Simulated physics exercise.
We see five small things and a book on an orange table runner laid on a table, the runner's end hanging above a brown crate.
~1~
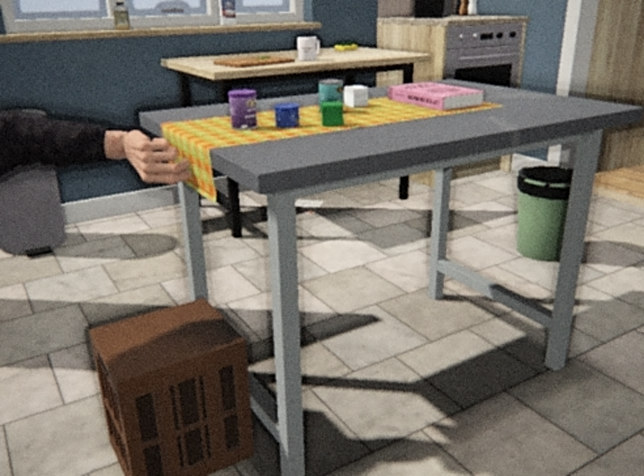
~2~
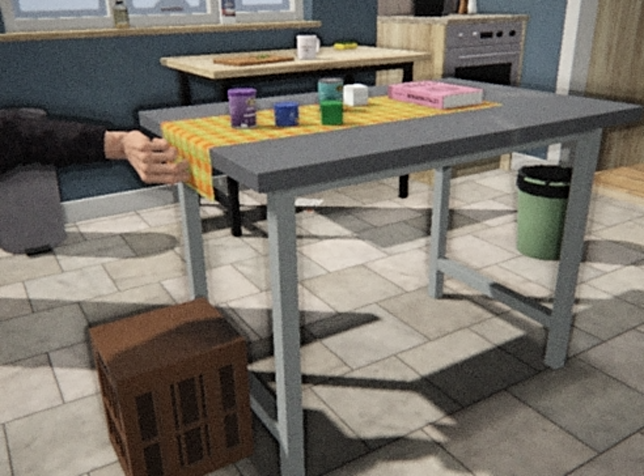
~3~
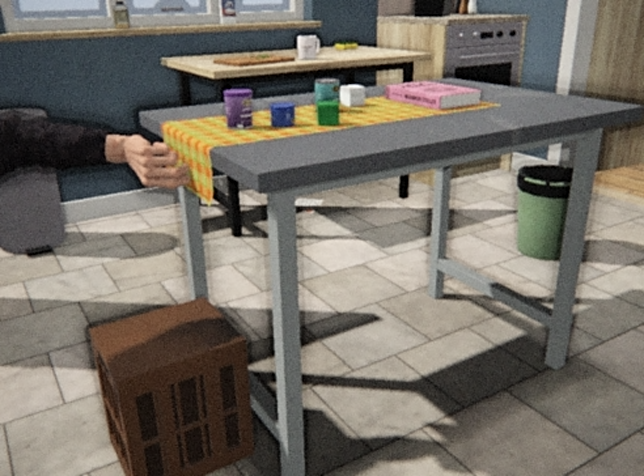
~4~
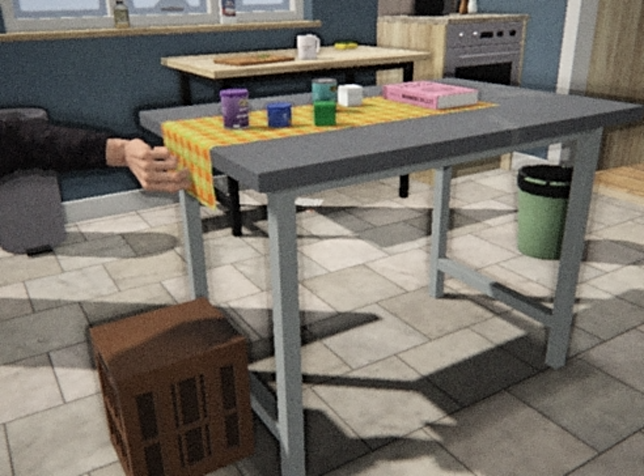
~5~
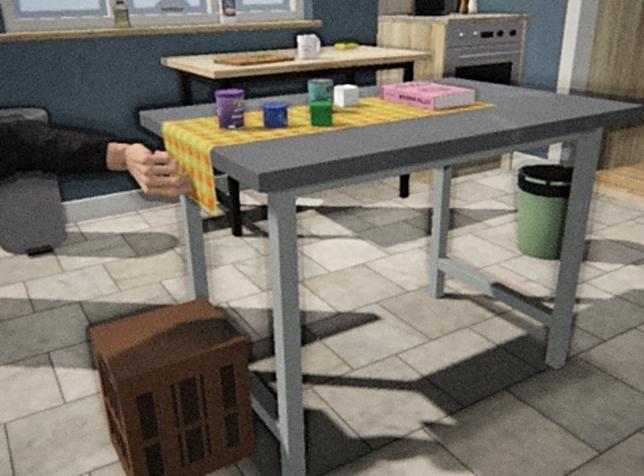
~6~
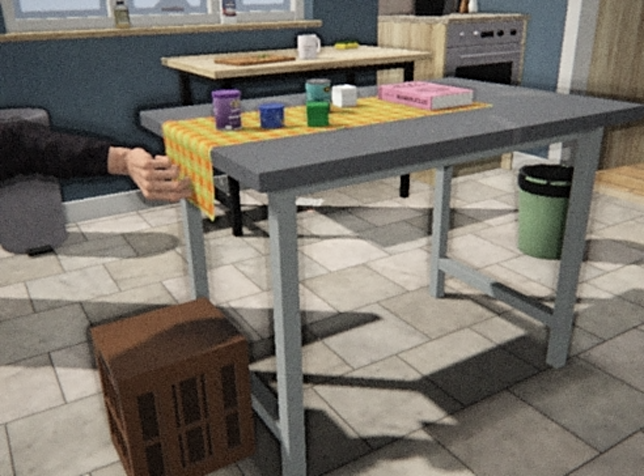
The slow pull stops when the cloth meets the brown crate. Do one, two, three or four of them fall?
It is three.
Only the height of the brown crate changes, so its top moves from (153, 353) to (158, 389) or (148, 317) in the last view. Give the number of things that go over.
4 and 2.
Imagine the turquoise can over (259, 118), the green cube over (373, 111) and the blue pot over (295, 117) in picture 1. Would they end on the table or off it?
The turquoise can ends up off; the green cube stays put; the blue pot ends up off.
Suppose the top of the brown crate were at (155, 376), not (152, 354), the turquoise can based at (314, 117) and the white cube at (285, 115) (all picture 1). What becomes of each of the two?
The turquoise can is lost, the white cube is lost.
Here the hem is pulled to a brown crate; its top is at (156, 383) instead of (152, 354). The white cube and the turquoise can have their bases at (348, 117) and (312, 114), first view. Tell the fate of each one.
White cube: Lost; turquoise can: Lost.
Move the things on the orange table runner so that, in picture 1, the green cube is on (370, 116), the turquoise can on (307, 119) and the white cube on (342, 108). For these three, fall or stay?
The green cube stays put, the turquoise can topples down, and the white cube stays put.
Soon after, hem near (196, 274); purple can gone.
Then, hem on the crate; purple can, blue pot and green cube gone.
At rest, hem on the crate; purple can, blue pot and green cube gone. The answer is three.
